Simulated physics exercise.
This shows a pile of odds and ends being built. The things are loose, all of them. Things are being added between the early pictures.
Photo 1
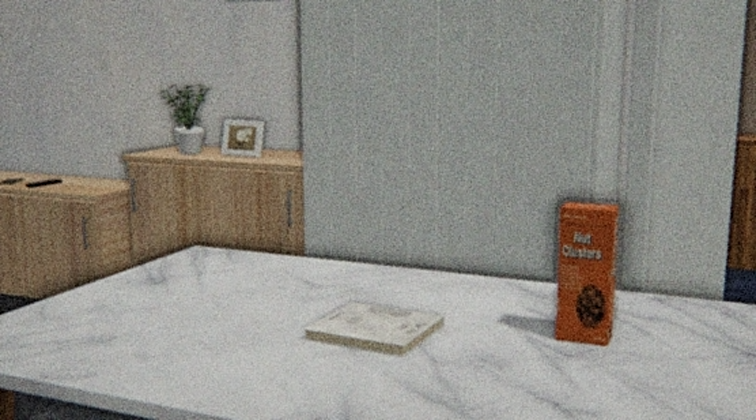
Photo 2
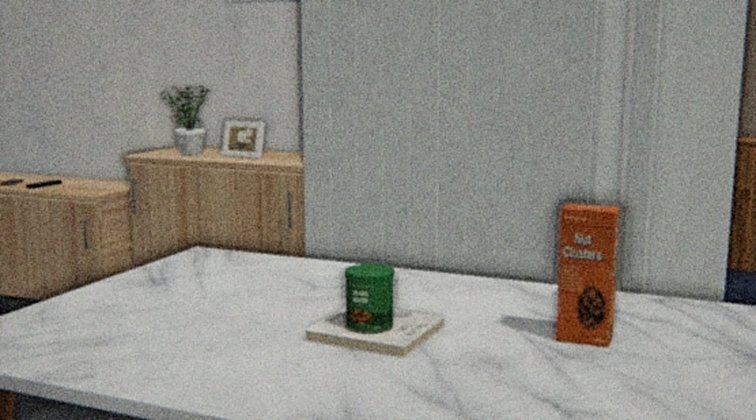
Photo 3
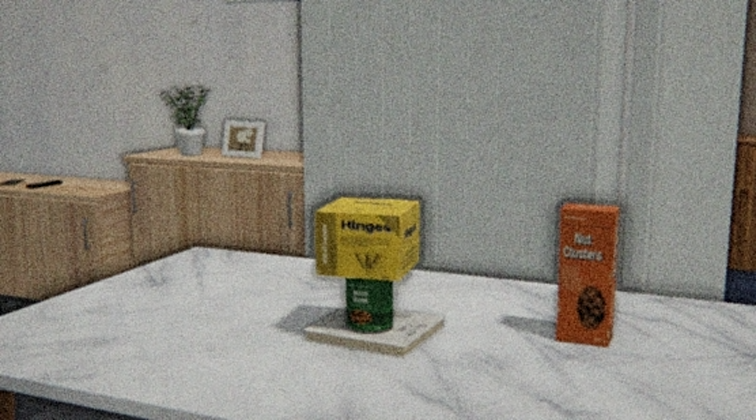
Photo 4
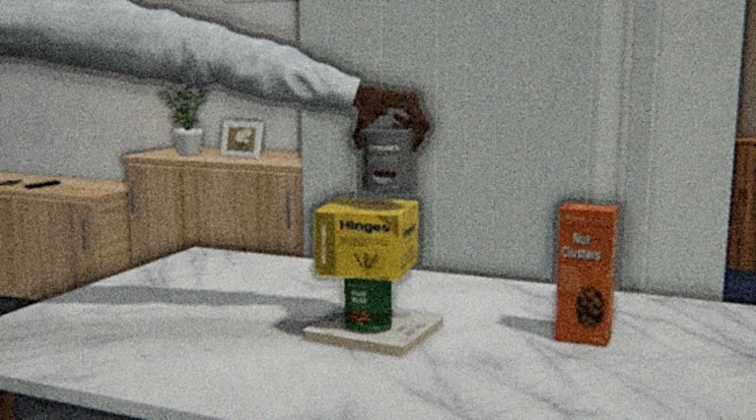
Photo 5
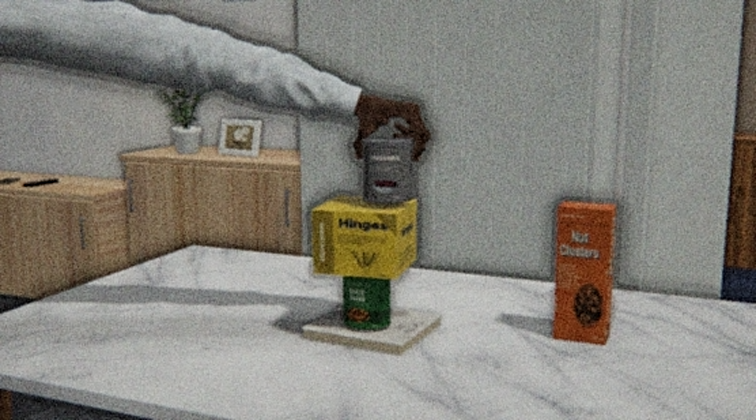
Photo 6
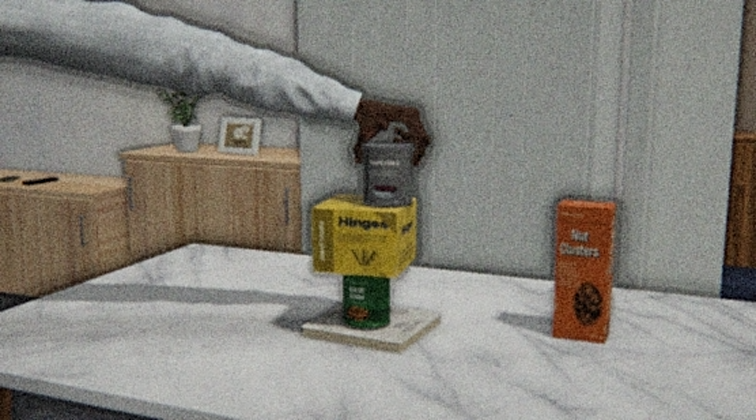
A green pot and then a yellow Hinges box appear stacked on a white book beside an orange Nut Clusters box, and a hand reaching from the left lowers a grey pot slightly onto the yellow box, keeping hold of it.
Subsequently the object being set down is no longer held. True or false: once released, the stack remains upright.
True.
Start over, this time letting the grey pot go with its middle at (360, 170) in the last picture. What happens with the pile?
Afterwards the pile remains stable.
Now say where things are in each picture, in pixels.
The last thing is not in view yet, in the first frame.
The last thing is not in view yet; white book (376, 329), in the second frame.
The last thing is not in view yet; green pot (370, 298), in the third frame.
On its way; grey pot (387, 159); white book (375, 329), in the fourth frame.
On its way; grey pot (388, 169); green pot (367, 296), in the fifth frame.
In place under the hand; grey pot (388, 174); white book (373, 325), in the sixth frame.
Then, 0.20 s later than the last frame, all is still.
Then, 0.50 s later than the last frame, grey pot resting near (388, 174).
When it is over, all 5 as before. End places, in pixels of the last picture, grey pot near (388, 174). The pile stays up.
